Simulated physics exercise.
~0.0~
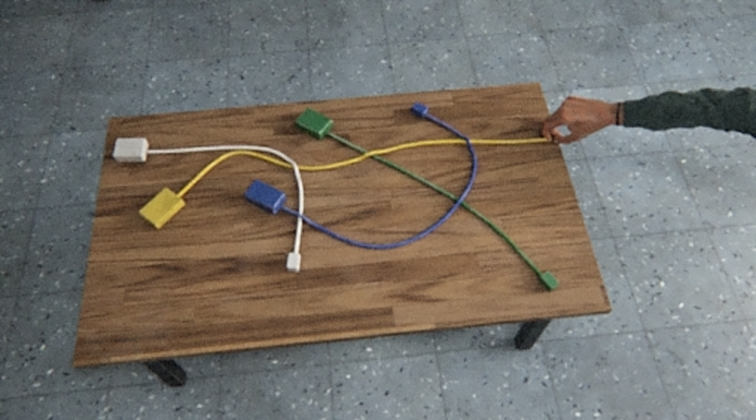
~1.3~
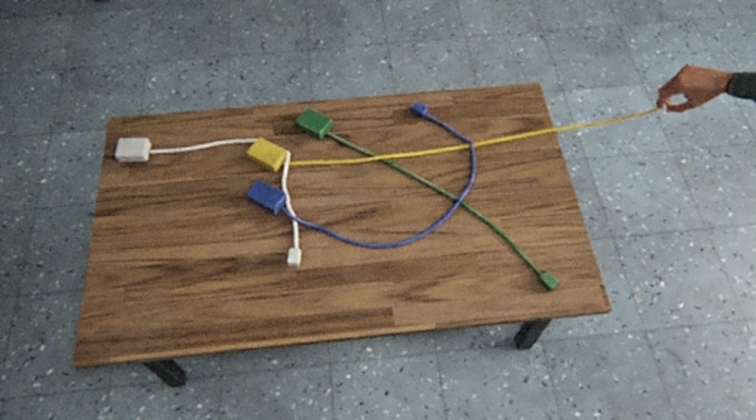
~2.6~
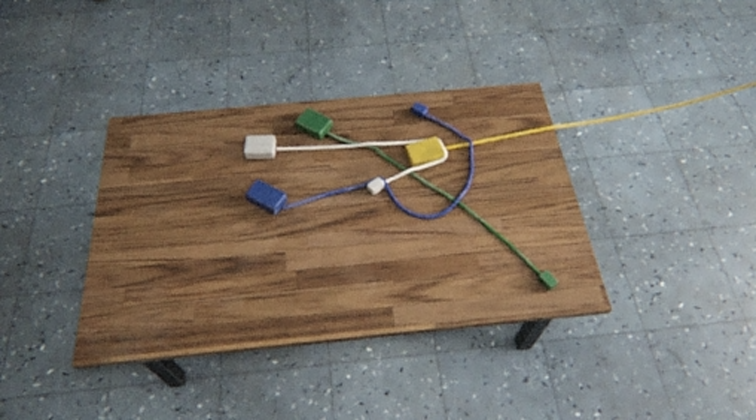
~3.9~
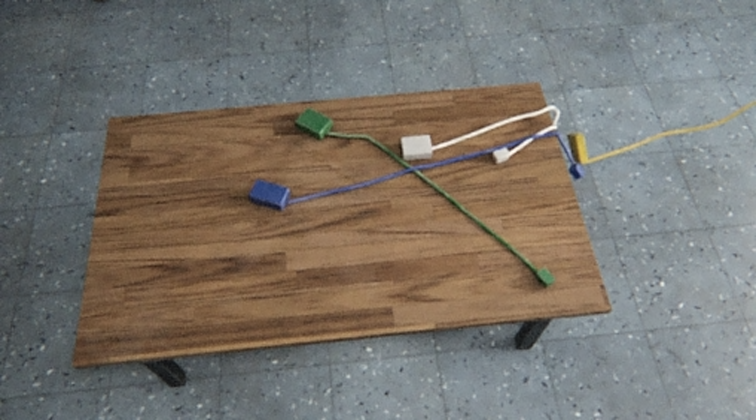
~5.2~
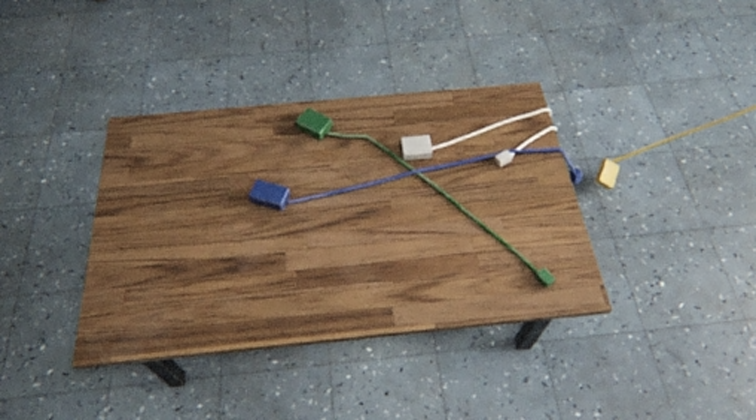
On a wooden table, a hand pulls the yellow cable off the right edge, dragging white along.
